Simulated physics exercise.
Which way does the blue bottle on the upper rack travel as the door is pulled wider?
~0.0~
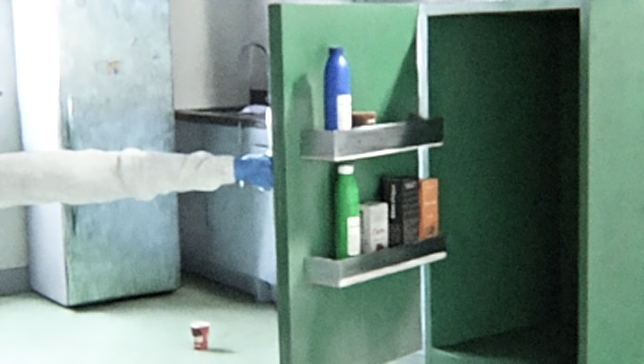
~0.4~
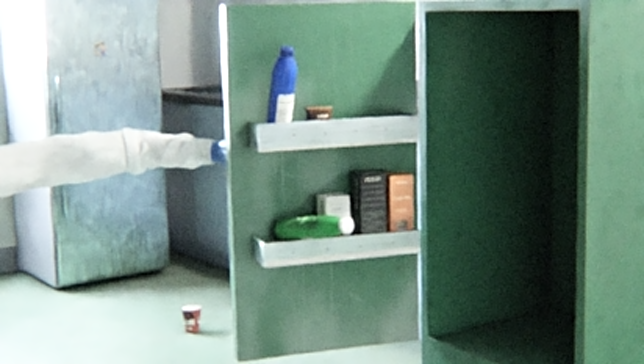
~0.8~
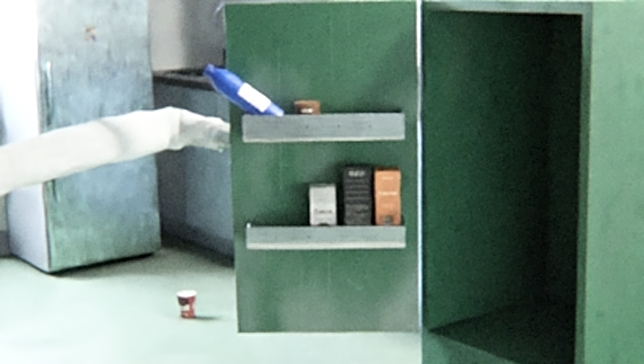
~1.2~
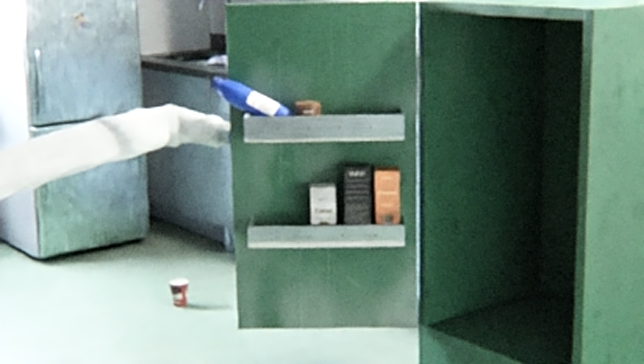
It moves to the left, carried along with the door while tipping over.
